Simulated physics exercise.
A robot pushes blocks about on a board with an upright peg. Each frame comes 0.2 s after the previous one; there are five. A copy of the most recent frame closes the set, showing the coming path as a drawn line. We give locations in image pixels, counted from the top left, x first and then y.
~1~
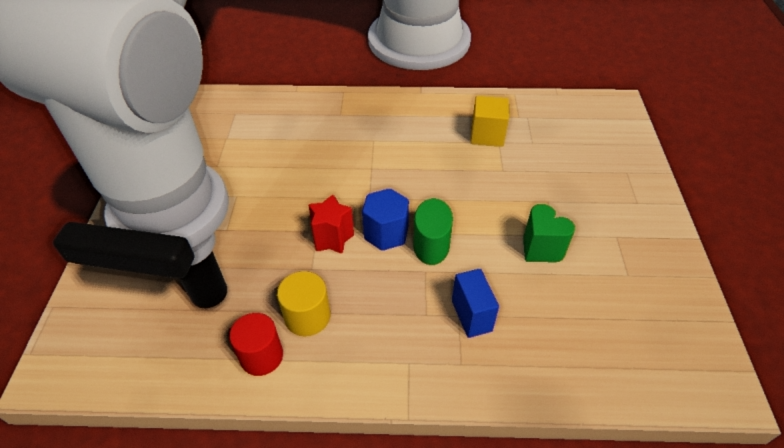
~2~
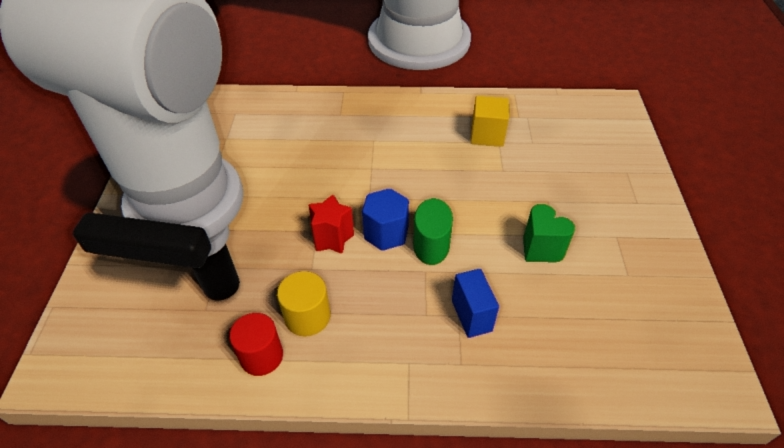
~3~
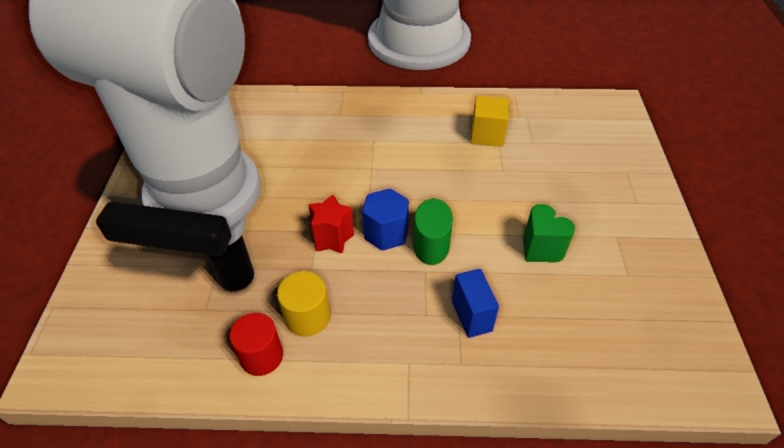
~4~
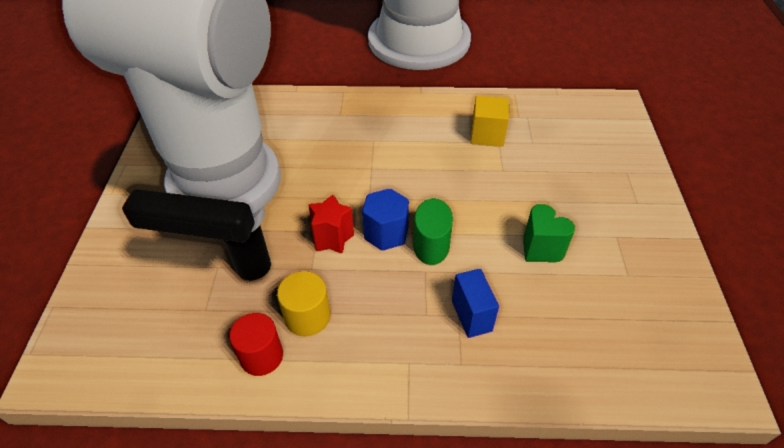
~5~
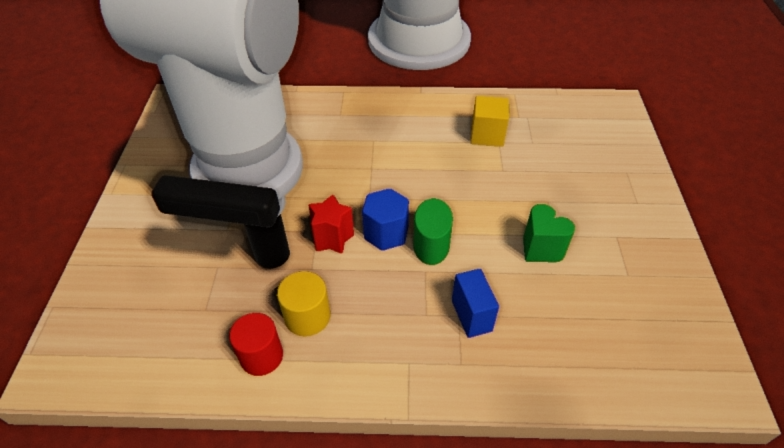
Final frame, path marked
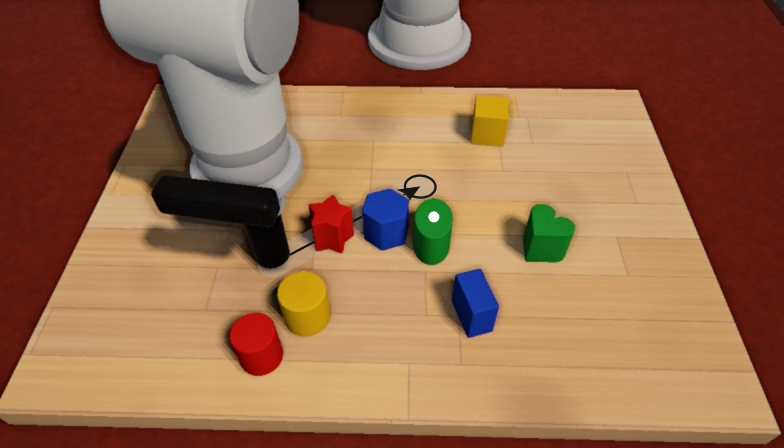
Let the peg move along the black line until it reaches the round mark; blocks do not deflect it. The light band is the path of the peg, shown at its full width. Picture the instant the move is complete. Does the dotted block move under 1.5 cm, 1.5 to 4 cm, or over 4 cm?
It moves between 1.5 and 4 cm.
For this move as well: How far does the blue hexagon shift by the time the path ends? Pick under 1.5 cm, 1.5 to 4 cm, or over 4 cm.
My estimate: Beyond 4 cm.
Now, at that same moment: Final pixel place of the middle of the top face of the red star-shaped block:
At (450, 151).
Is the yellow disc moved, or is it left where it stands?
It gets no push and keeps its place.
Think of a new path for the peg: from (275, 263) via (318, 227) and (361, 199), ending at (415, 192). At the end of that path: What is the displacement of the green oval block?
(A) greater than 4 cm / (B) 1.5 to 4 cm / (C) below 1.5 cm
I choose C.
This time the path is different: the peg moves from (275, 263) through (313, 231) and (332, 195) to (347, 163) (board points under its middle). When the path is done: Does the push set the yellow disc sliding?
That would be a no.
Drawn move, from (275, 263) directly to (420, 186); the dot is on the green oval block.
On the path given first. One third of the way, peg (326, 227); red star-shaped block (355, 199); blue hexagon (395, 204), turned 20° clockwise.
Two thirds of the way, peg (376, 201); red star-shaped block (405, 173); blue hexagon (440, 191), turned 70° clockwise; green oval block (452, 222), turned 45° clockwise.
At the end, peg (421, 178); yellow disc still; red star-shaped block (450, 151); blue hexagon (453, 187), turned 100° clockwise; green oval block (452, 222), turned 45° clockwise.
